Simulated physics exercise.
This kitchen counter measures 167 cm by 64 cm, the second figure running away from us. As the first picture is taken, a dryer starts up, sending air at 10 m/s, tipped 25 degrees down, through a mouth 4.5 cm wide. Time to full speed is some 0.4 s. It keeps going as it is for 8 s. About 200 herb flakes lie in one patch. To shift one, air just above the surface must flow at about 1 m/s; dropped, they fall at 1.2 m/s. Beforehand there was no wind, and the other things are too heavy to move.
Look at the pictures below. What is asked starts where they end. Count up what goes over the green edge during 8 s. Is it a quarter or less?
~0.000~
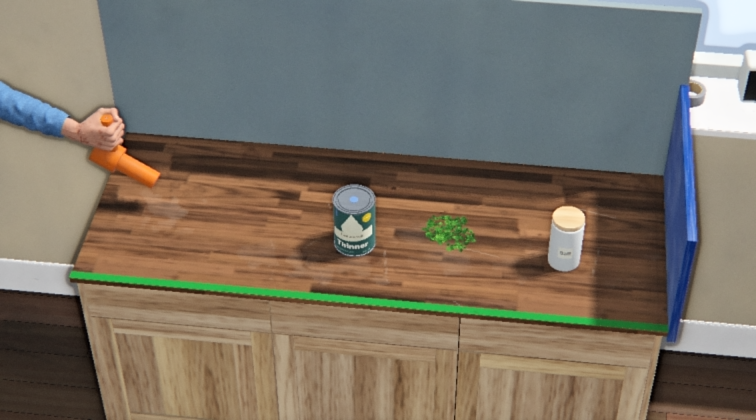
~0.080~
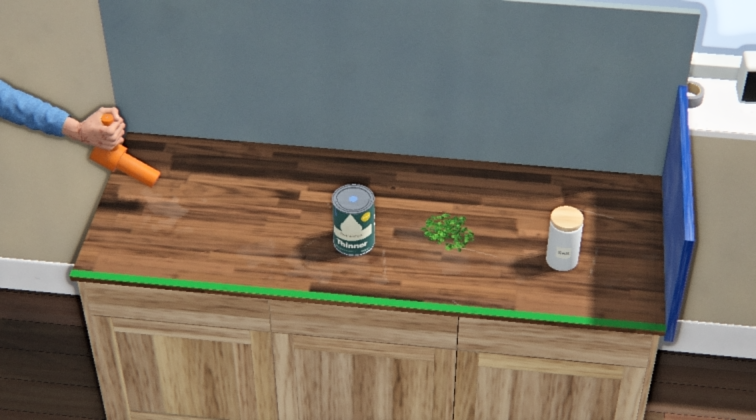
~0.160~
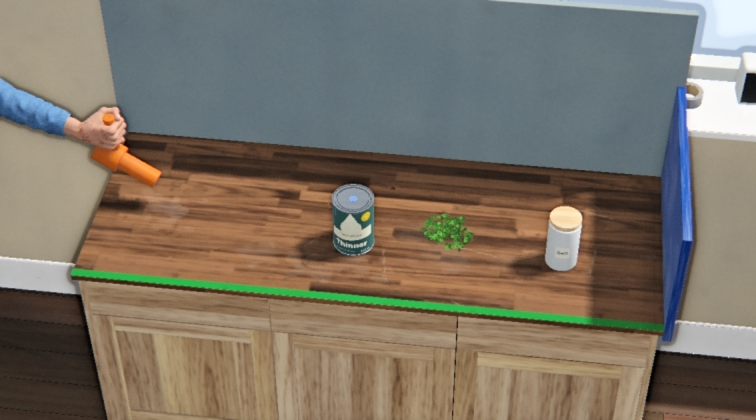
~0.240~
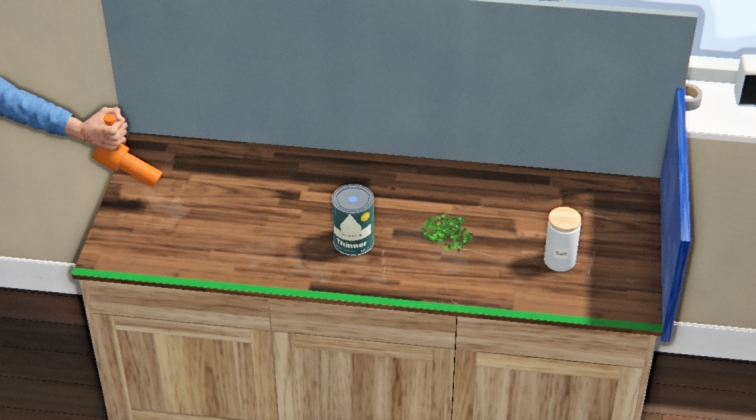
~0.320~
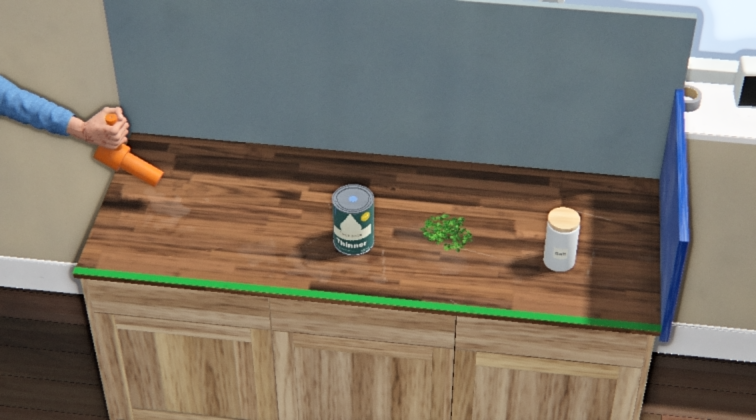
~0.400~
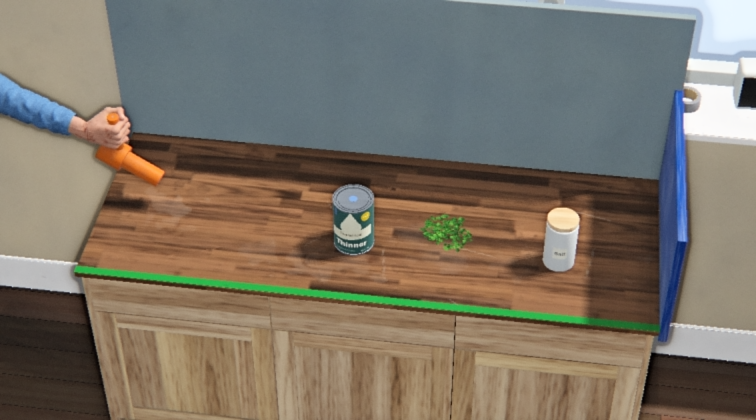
Yes, it is a quarter or less.
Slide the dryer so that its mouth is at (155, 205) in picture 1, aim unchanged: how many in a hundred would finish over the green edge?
Then about 0 %.
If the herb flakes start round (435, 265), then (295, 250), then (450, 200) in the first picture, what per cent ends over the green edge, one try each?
Taking the three spots in order, you'd get around 10 percent, 100 percent and 0 percent.
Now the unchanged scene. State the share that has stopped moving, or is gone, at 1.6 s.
About 5 per cent.
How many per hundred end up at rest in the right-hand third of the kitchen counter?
Near 80 per cent at the end.
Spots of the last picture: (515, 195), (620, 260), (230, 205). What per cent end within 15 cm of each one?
Estimates in listed order: 0 %; 50 %; 0 %.
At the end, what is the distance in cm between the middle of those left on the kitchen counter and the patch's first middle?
That comes to some 55 centimetres.
After 1.6 s the count stands so, 0 % are over the green edge; the middle of those still in play is near (555, 246).
After 2.6 s the count stands so, 0 % are over the green edge; the middle of those still in play is near (606, 252).
After 4.4 s the count stands so, 0 % are over the green edge; the middle of those still in play is near (612, 255).
After 8.0 s, at the end, 0 % are over the green edge; the middle of those still in play is near (629, 258).
